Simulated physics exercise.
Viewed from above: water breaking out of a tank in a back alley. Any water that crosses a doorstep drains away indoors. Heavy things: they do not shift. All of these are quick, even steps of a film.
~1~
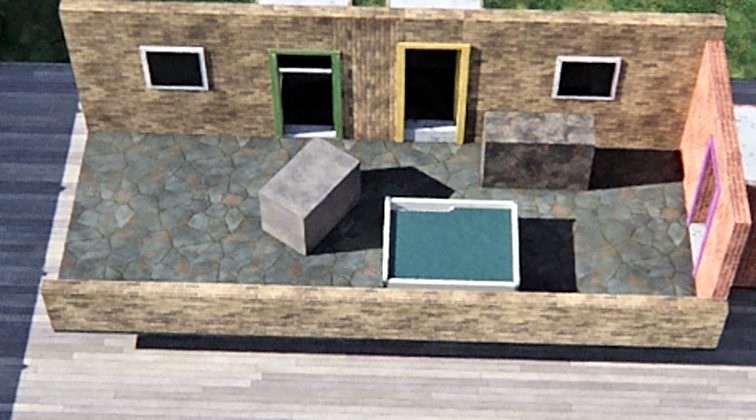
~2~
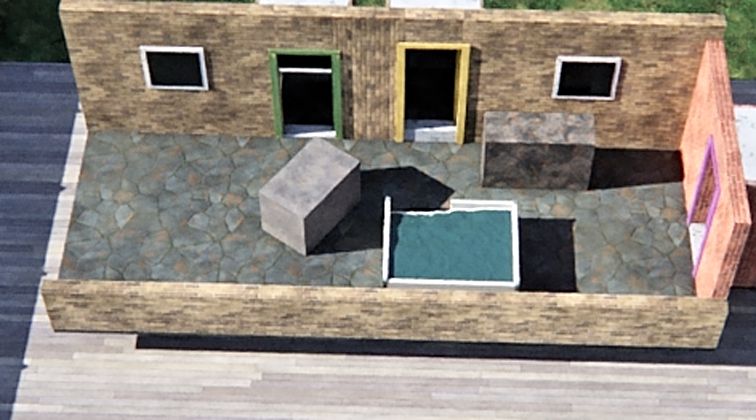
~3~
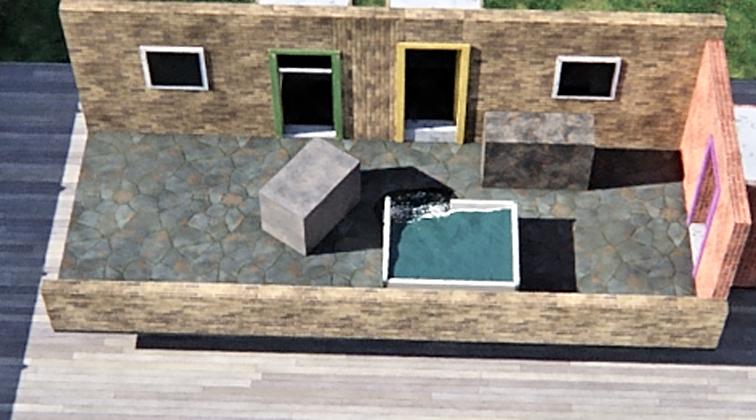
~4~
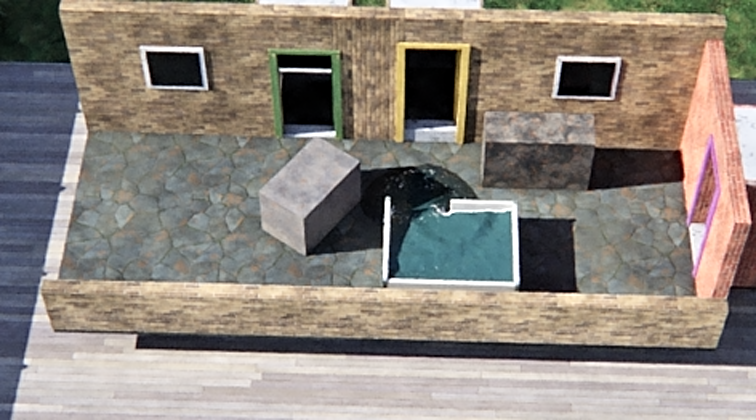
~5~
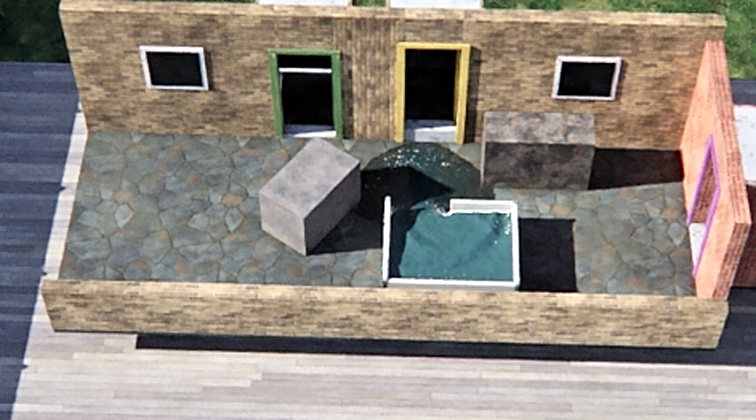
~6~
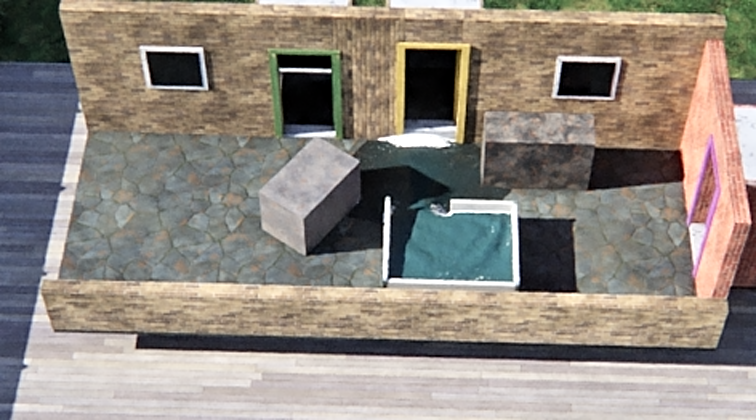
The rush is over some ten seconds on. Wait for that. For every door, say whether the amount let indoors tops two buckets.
The purple door stays at two buckets or less; the green door tops two buckets; the yellow door stays at two buckets or less.
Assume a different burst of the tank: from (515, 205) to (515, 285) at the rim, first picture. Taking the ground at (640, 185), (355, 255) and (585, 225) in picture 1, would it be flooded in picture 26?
In turn: Under water, no water, awash.
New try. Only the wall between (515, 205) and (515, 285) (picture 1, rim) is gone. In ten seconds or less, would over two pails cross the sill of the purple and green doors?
The purple door ends up above; the green door ends up below.
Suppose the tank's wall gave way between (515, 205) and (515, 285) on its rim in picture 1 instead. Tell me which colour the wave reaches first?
It's the purple one that is reached before the others.
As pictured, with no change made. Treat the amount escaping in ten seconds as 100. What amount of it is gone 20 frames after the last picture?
By then, close to 15 % of it.
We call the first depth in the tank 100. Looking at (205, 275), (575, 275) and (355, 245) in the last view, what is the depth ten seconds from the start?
4, 6, 2 %.
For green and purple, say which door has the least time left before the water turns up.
The green-painted one.
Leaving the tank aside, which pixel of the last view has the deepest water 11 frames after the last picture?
Around (429, 149).
A moment on, water covers 15 % of the floor; the purple door not reached, the green door wet at the sill, nothing in, the yellow door wet at the sill, nothing in.
Next, water covers 20 % of the floor; the purple door not reached, the green door under two buckets in, the yellow door under two buckets in.
Then, water covers 40 % of the floor; the purple door wet at the sill, nothing in, the green door over two buckets in, the yellow door under two buckets in.
Later, water covers 65 % of the floor; the purple door wet at the sill, nothing in, the green door over two buckets in, the yellow door under two buckets in.
In the end, water covers 90 % of the floor; the purple door wet at the sill, nothing in, the green door over two buckets in, the yellow door under two buckets in.
